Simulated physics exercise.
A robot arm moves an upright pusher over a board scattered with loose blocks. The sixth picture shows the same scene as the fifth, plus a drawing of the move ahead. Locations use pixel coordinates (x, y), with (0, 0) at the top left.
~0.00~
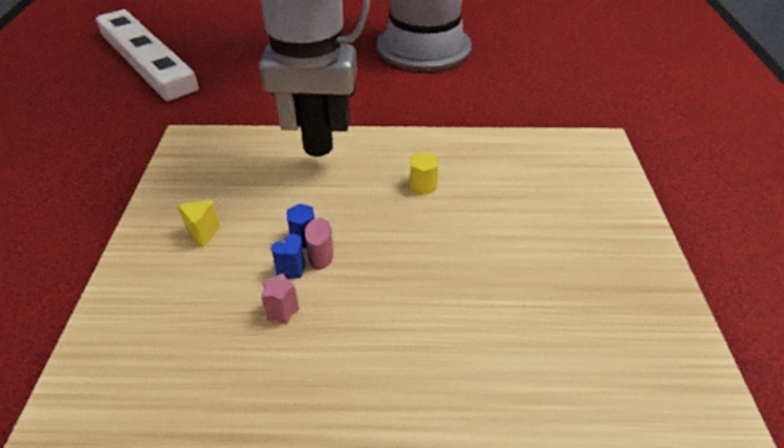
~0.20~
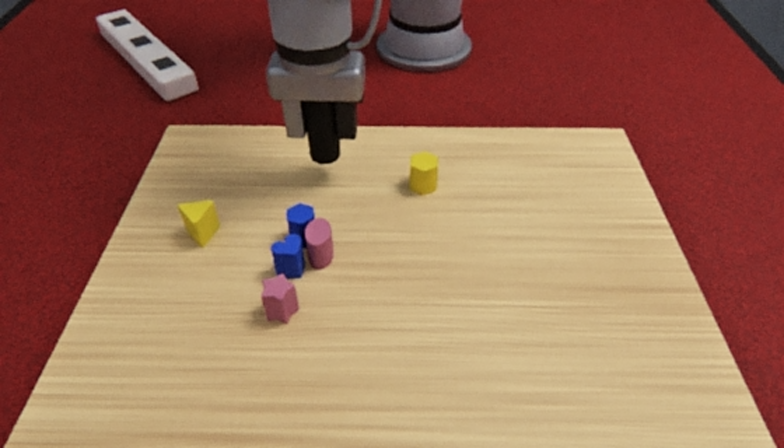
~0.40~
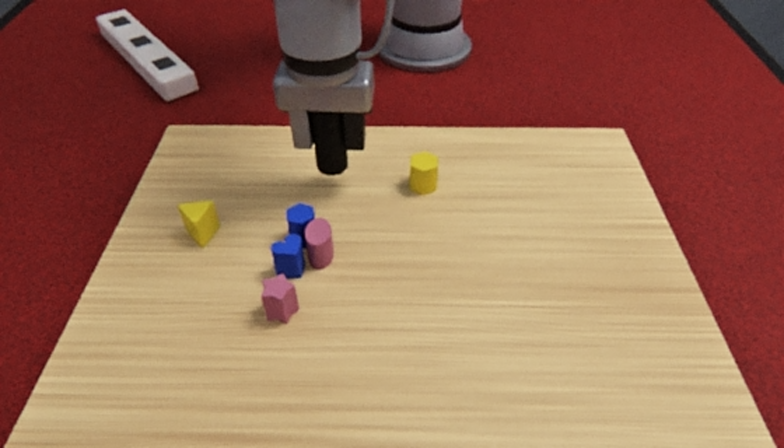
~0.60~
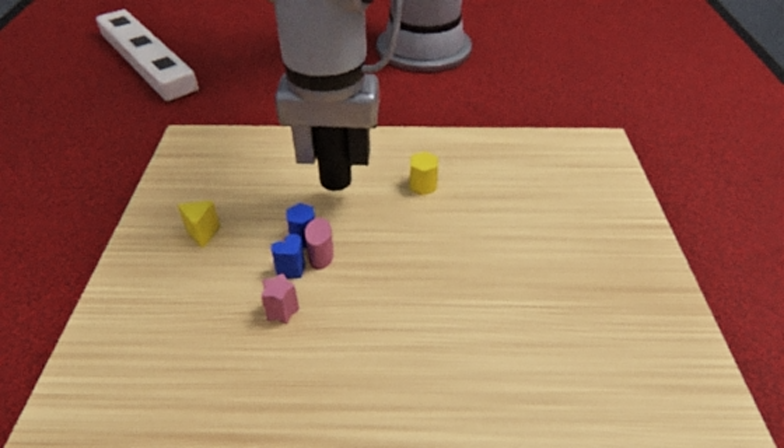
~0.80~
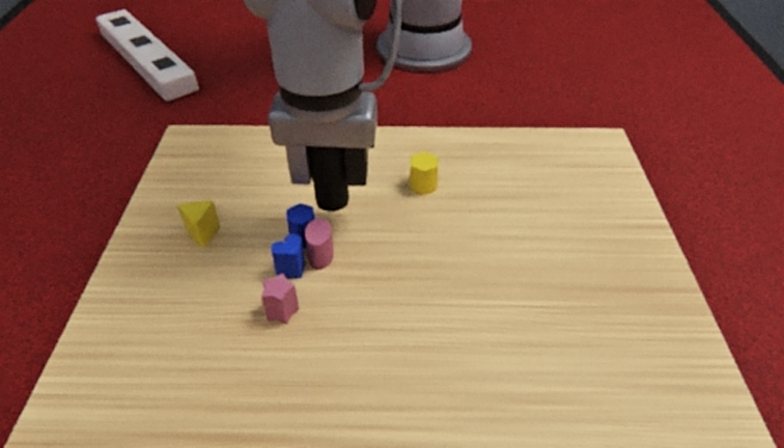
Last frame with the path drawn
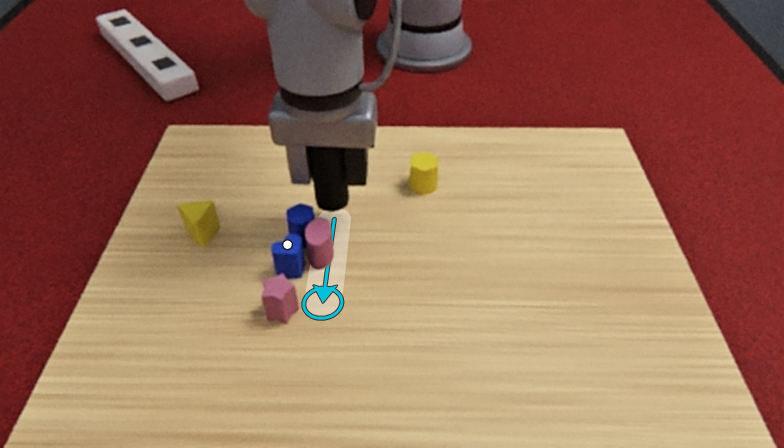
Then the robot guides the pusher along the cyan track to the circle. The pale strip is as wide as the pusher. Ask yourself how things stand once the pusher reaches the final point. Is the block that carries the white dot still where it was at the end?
Yes - that is the case.
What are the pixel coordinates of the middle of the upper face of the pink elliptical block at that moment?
For the centre of its top, I'd go with (291, 304).
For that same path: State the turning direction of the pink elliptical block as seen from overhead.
Spin direction: Clockwise.
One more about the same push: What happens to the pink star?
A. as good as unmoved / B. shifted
The answer is B.
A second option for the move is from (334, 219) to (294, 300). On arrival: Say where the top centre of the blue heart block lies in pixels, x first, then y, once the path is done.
(255, 274)
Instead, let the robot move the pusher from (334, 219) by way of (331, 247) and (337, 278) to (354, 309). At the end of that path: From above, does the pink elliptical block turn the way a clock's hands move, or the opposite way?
Looking down on the board, it turns clockwise.
Drawn move, from (334, 219) to (323, 303); the dot is on the blue heart block.
What follows on the original path. One third of the way, pusher at (329, 228); blue hexagon at (297, 216), turned 15° clockwise; pink elliptical block at (313, 246).
Two thirds of the way, pusher at (325, 255); pink star at (274, 289), turned 20° clockwise; blue hexagon at (297, 216), turned 15° clockwise; pink elliptical block at (303, 275), turned 20° clockwise.
At the end, pusher at (320, 285); pink star at (263, 298), turned 65° clockwise; blue heart block still; blue hexagon at (297, 216), turned 15° clockwise; pink elliptical block at (291, 304), turned 45° clockwise.
